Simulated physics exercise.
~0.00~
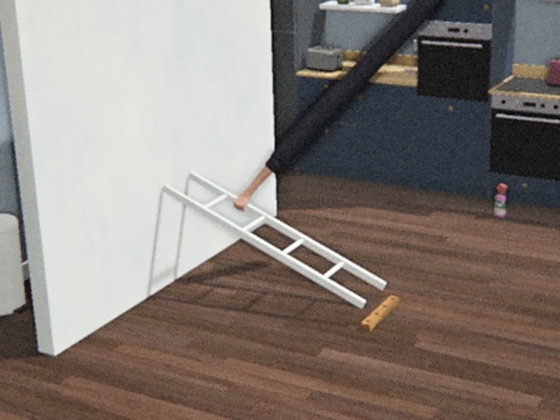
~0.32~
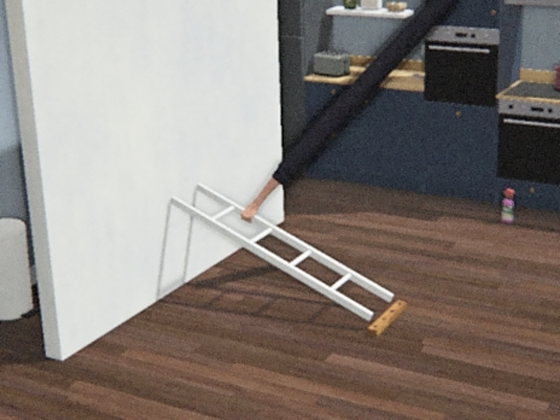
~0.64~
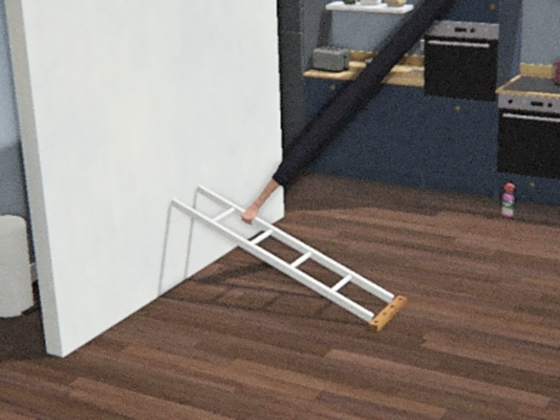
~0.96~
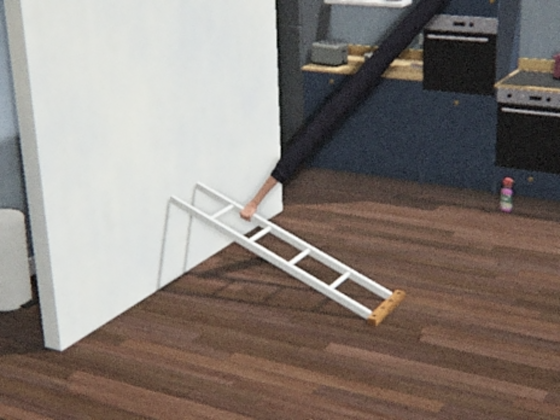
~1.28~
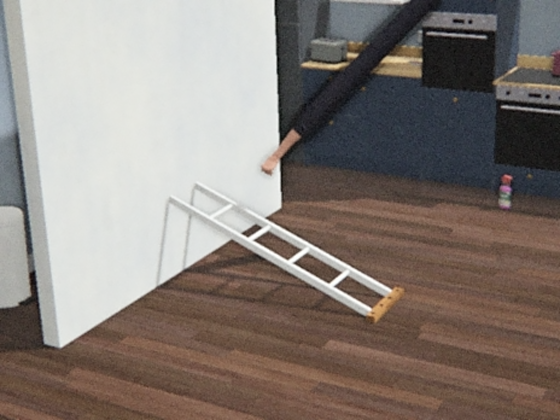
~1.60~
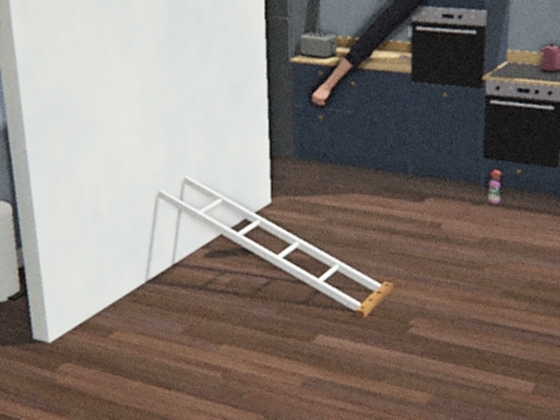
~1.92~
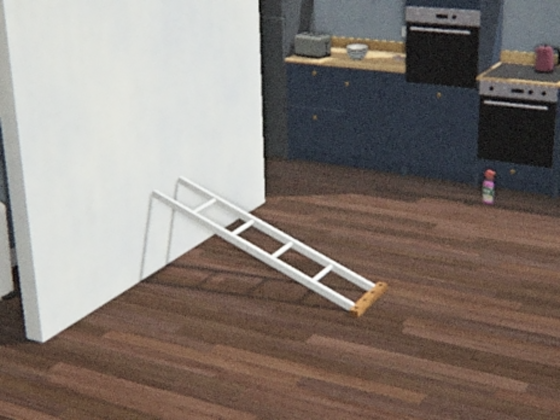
A white, ladder-like gate leans at a low slant against a large pale wall panel on the left, seen from slightly above in a gently swaying view. Its lower end rests on the dark wooden floor near a small strip of light wood, with blue kitchen cabinets and ovens behind. A dark-sleeved arm reaching from the upper right holds the gate near its top. The gate's foot slides down to the right until it meets the strip. The hand then lets go and draws back out of sight, and the gate stays leaning, still, against the panel.
